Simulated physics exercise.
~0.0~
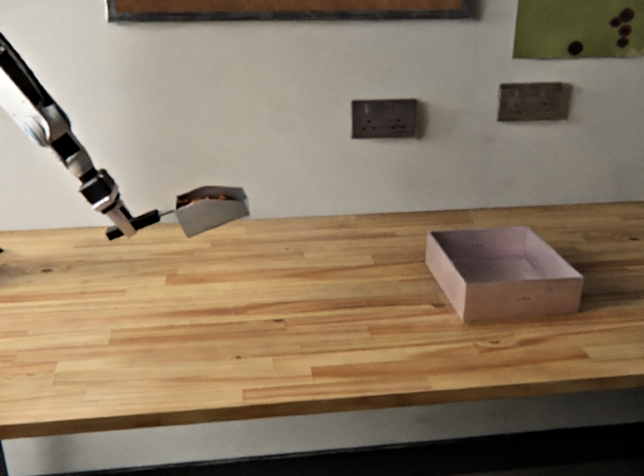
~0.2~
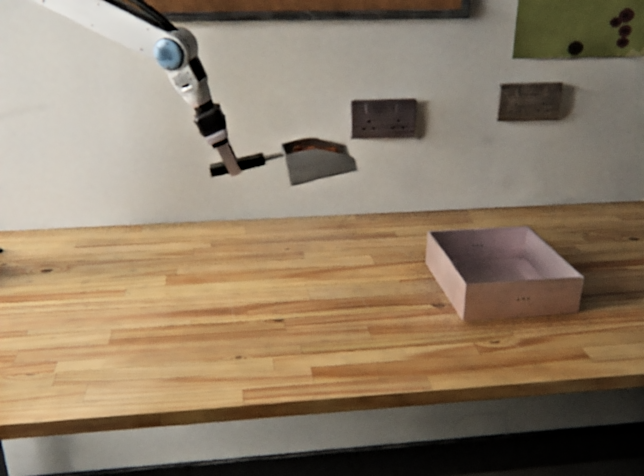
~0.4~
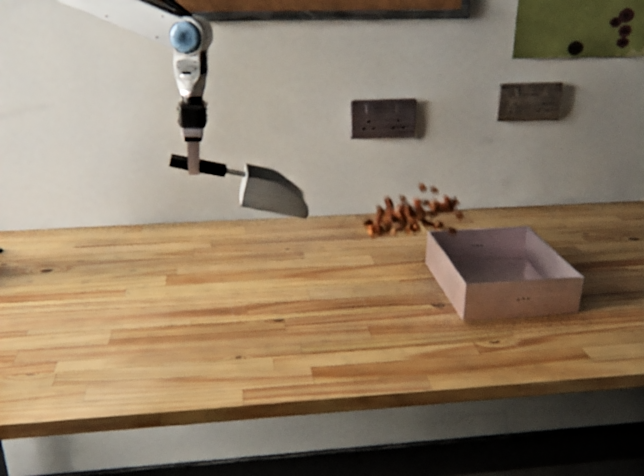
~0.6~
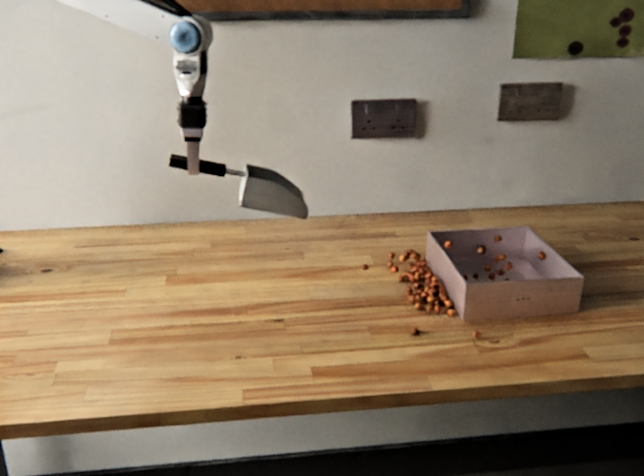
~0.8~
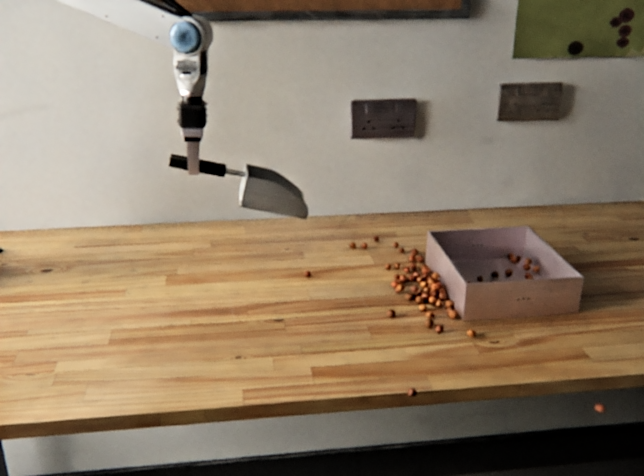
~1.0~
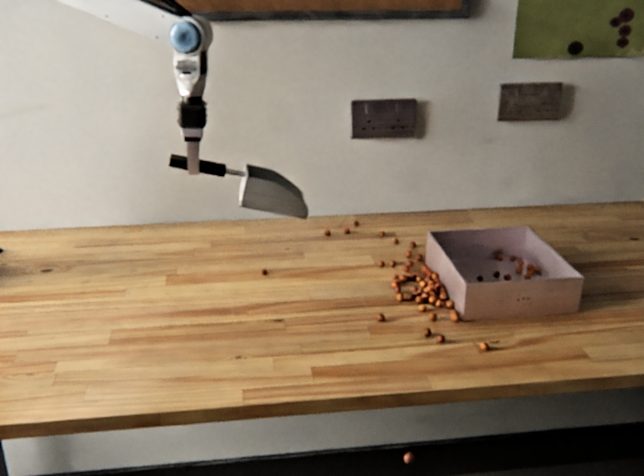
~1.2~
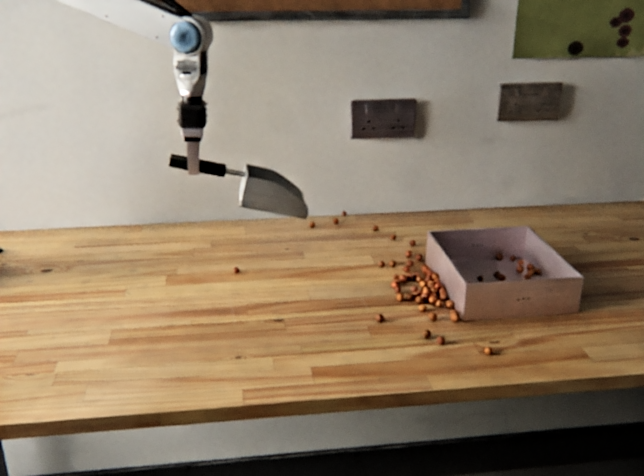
On a wooden tabletop, a robot arm raising a scoop and flinging hazelnuts toward a pinkish box, most landing outside it.
